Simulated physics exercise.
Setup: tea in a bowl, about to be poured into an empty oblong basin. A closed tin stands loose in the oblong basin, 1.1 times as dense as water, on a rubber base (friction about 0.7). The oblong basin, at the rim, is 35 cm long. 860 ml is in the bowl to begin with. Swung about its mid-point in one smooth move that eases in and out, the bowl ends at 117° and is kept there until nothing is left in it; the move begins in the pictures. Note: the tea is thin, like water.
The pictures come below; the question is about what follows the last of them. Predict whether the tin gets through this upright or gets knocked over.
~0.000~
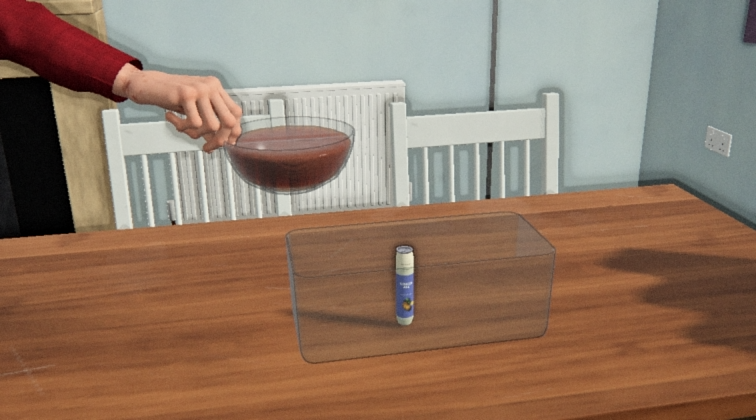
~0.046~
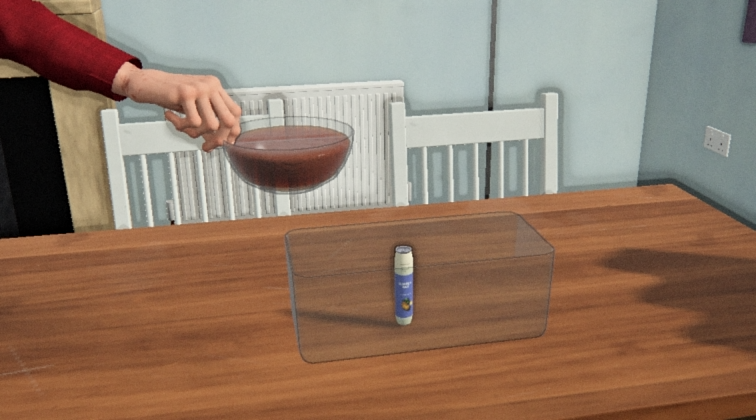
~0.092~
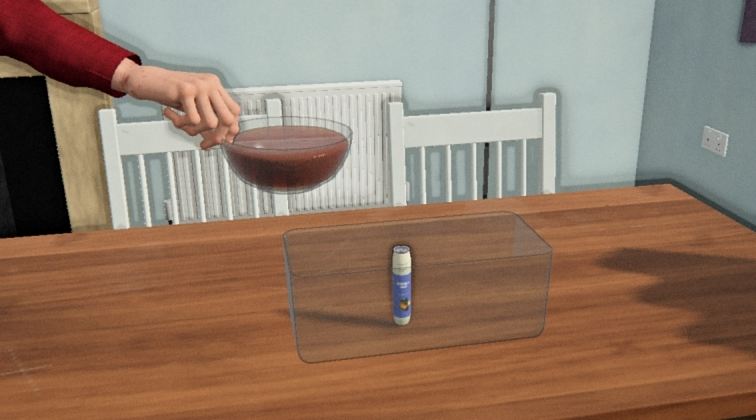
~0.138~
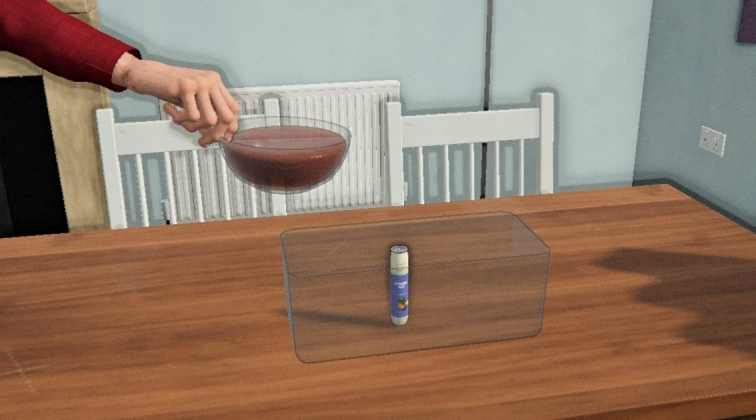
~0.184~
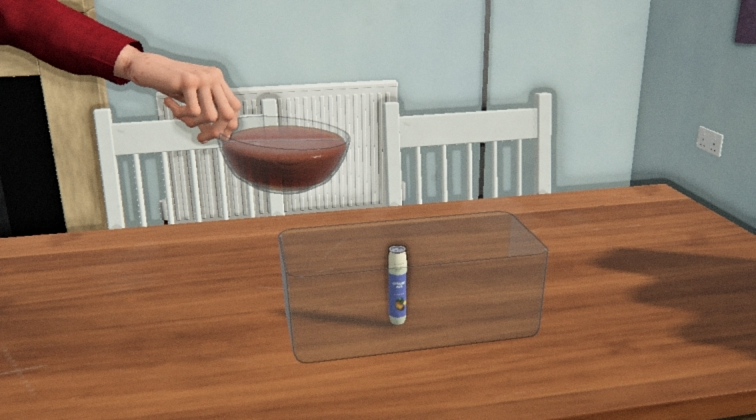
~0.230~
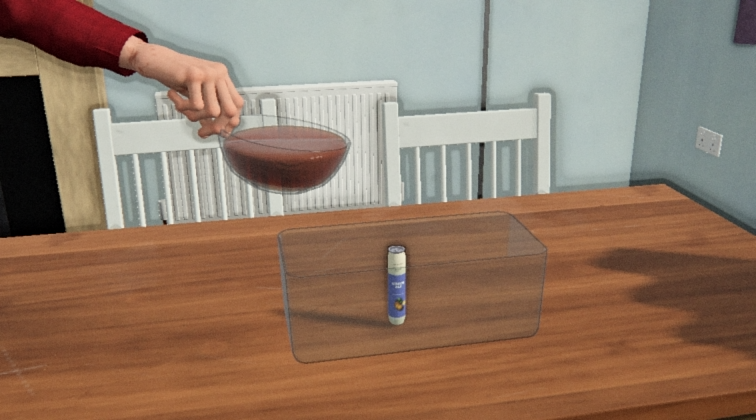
Knocked over.
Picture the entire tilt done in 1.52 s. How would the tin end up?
Then it holds its balance.
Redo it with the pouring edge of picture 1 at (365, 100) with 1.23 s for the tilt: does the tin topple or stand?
After that, the tin stays vertical.
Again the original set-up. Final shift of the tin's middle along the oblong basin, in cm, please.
Looks like roughly 8.0 cm in total.
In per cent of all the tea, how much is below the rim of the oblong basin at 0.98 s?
About 98 per cent.
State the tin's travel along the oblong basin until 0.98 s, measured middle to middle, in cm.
Estimate: Around 1 cm.
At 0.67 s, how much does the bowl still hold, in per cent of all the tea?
Remaining: Near 32 % of the total.
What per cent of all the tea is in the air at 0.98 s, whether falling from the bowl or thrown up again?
Estimate: Around 2 per cent.
Then, 0.67 s in, the tilt is 70° and 31 per cent is still to pour; the tin stands where it began.
Then, 0.98 s in, the tilt is 109° and 0 per cent is still to pour; the tin leans 7°.
Then, 1.32 s in, the tilt is 117° and 0 per cent is still to pour; the tin leans 60°.
Then, 1.68 s in, the tilt is 117° and 0 per cent is still to pour; the tin lies on its side.
Finally, the tin lies on its side.
